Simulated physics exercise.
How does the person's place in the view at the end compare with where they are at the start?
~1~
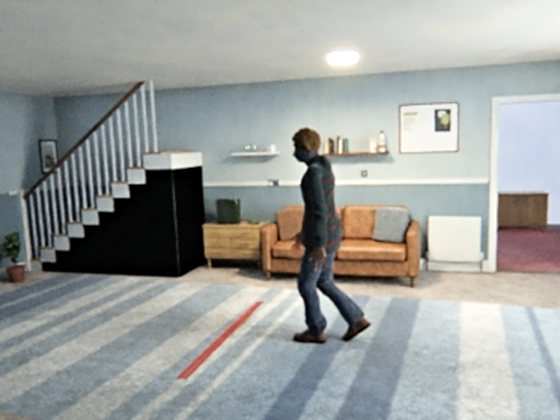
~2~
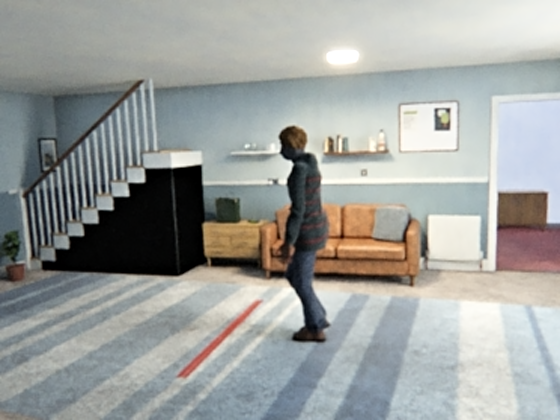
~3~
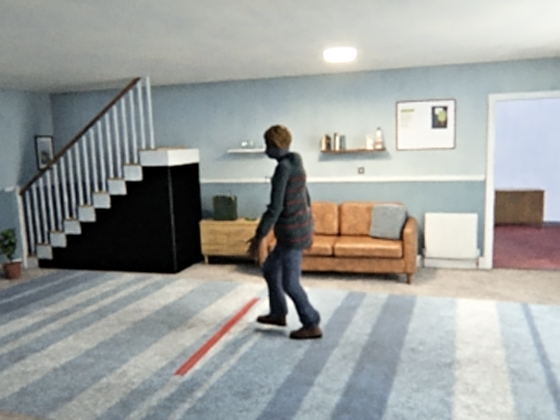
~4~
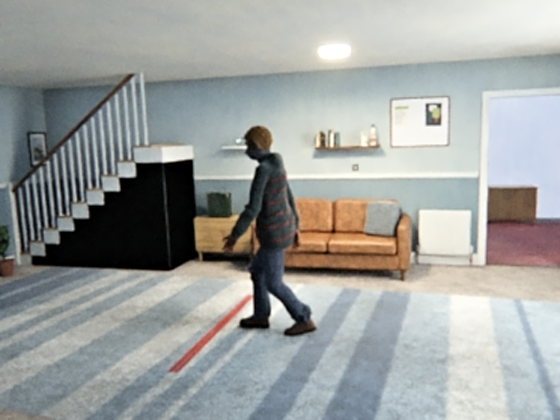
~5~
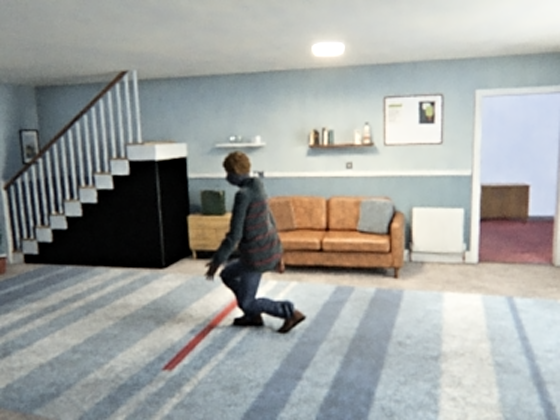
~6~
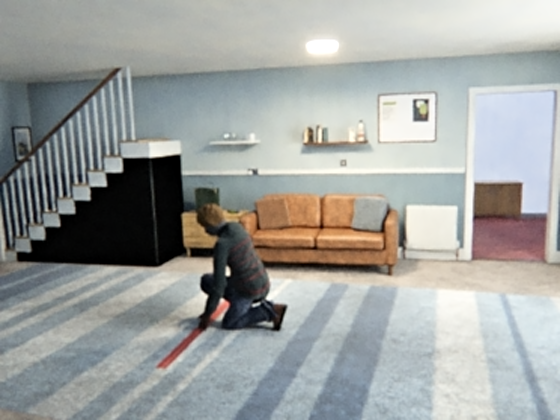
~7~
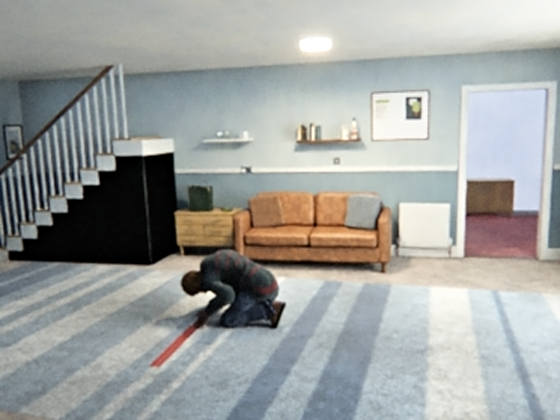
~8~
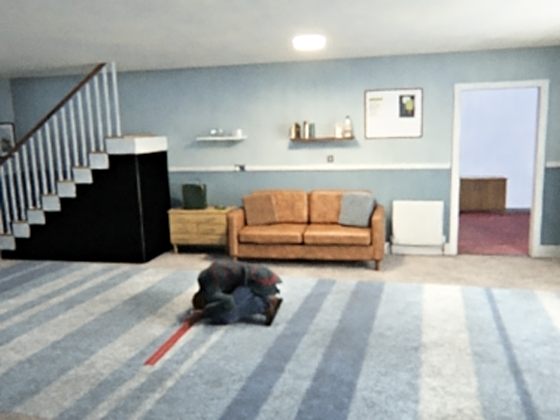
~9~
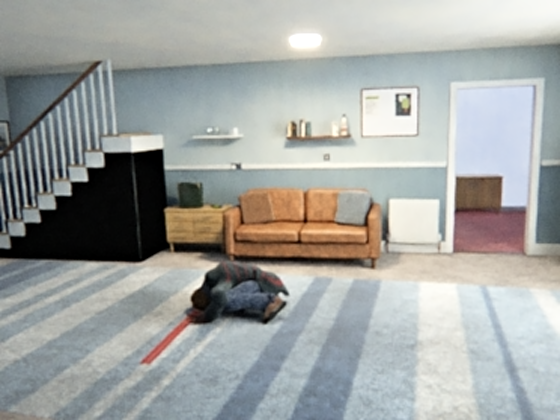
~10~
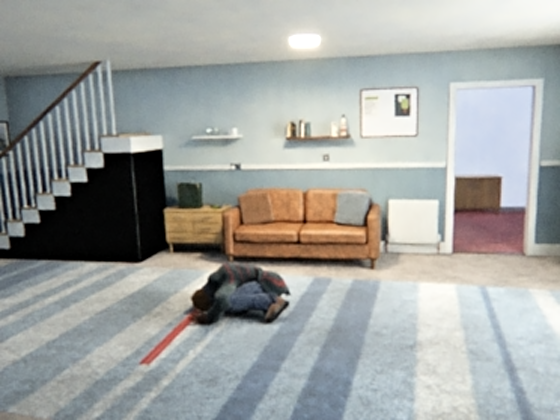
At the end the person is further left and lower in the view, slumped on the striped floor beside the red tape. At the start they are upright, further to the right.
